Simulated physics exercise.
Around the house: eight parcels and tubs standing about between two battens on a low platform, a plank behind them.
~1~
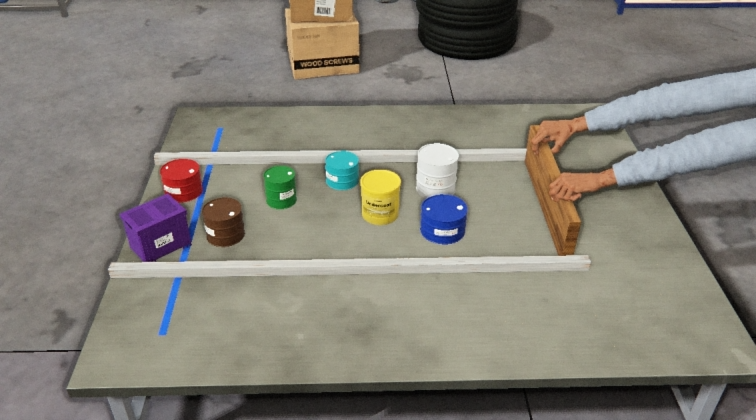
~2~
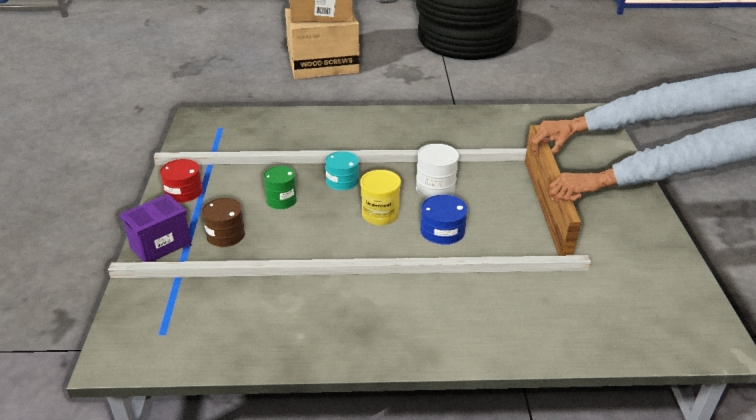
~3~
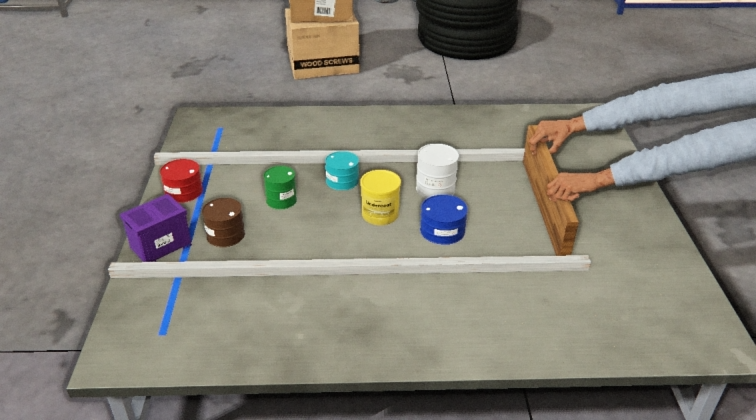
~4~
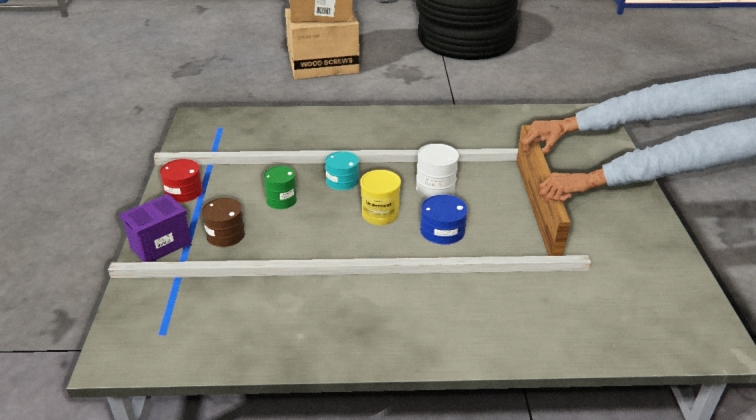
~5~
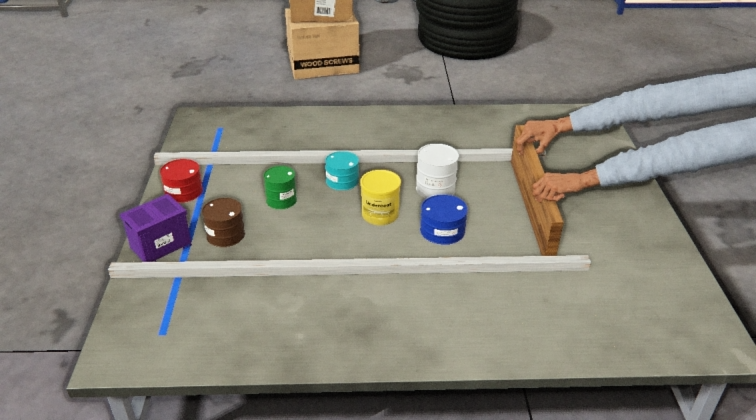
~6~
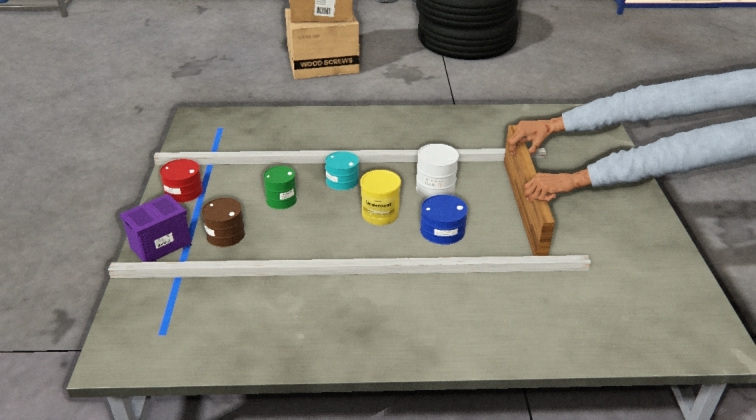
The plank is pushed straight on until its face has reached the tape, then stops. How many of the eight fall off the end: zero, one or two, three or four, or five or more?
As it turns out, the number that fall off is one or two.
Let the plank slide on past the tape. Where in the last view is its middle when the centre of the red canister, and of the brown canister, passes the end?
For the red canister at (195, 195), for the brown canister at (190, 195).
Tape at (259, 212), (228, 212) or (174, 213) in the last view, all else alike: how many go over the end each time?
Down on the ground: 0, 0 and 4.
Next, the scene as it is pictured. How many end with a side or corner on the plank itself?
The number is 4.
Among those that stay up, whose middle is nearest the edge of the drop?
That is the red canister.
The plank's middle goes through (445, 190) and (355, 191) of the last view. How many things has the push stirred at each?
At the one place 2, at the other 4.
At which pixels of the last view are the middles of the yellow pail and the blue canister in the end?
The yellow pail at (173, 204), the blue canister at (161, 237).
Soon after, none off yet; purple tote at rest near (157, 230); red canister at rest near (182, 180); brown canister at rest near (224, 222).
By the end, the number that fall off is one or two; fallen, purple tote.
